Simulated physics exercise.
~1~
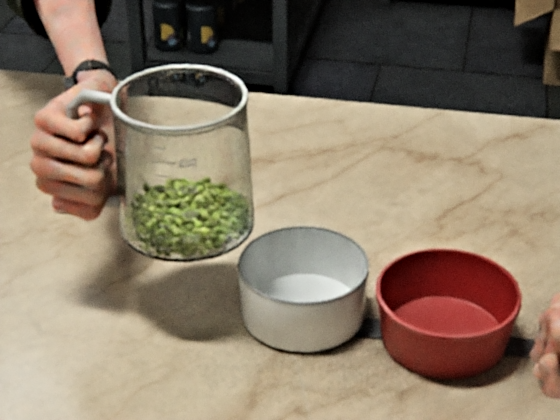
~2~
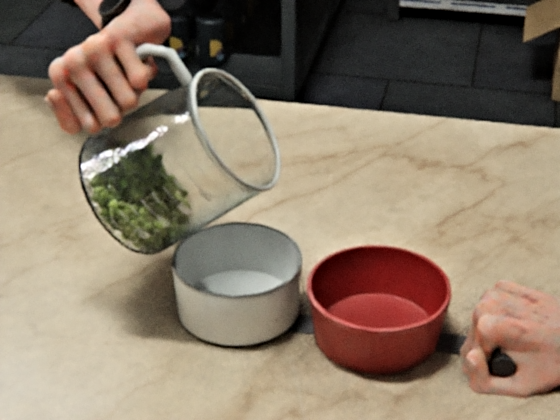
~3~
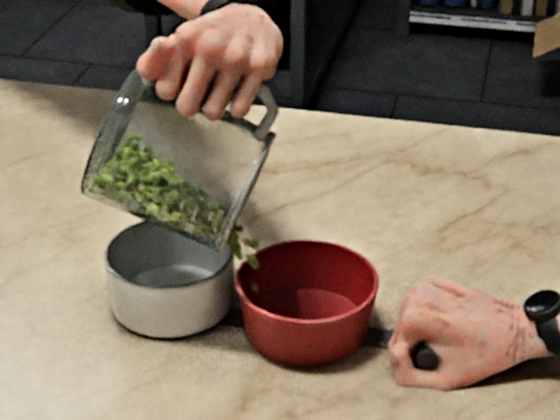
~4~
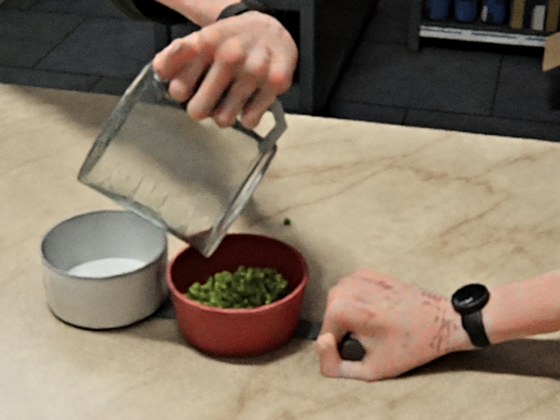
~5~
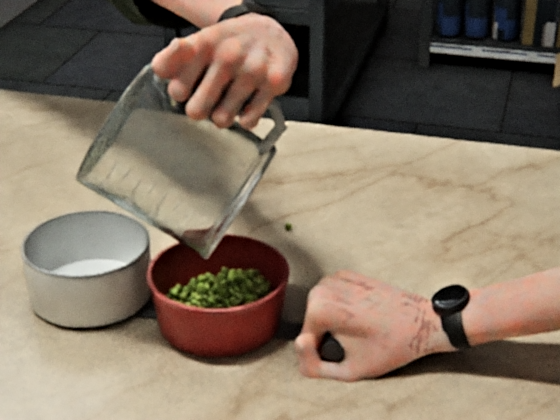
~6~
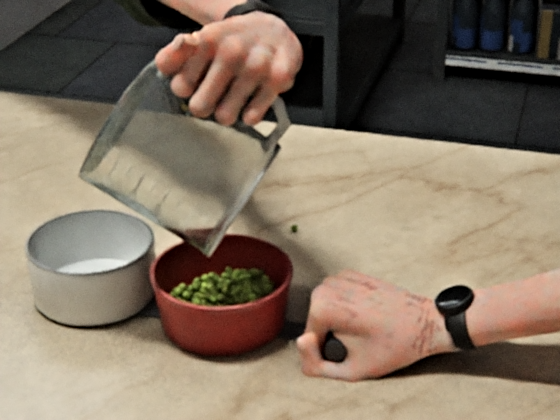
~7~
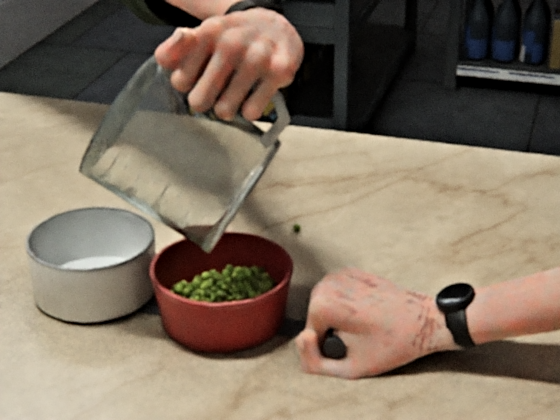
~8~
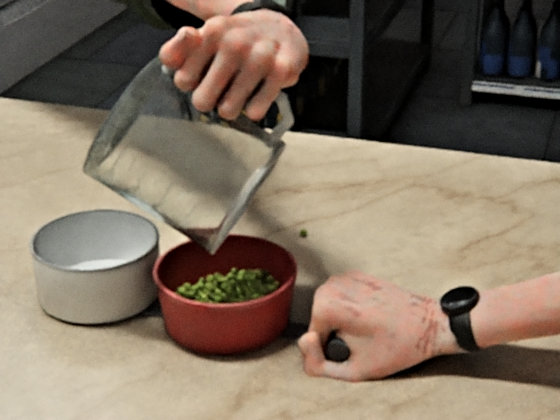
In the video, a hand tilts a clear jug of small green pieces while another hand slides a white dish and a red dish leftward along a marble-patterned counter; the pieces pour into the red dish, leaving the white dish empty and the emptied jug held tipped above.
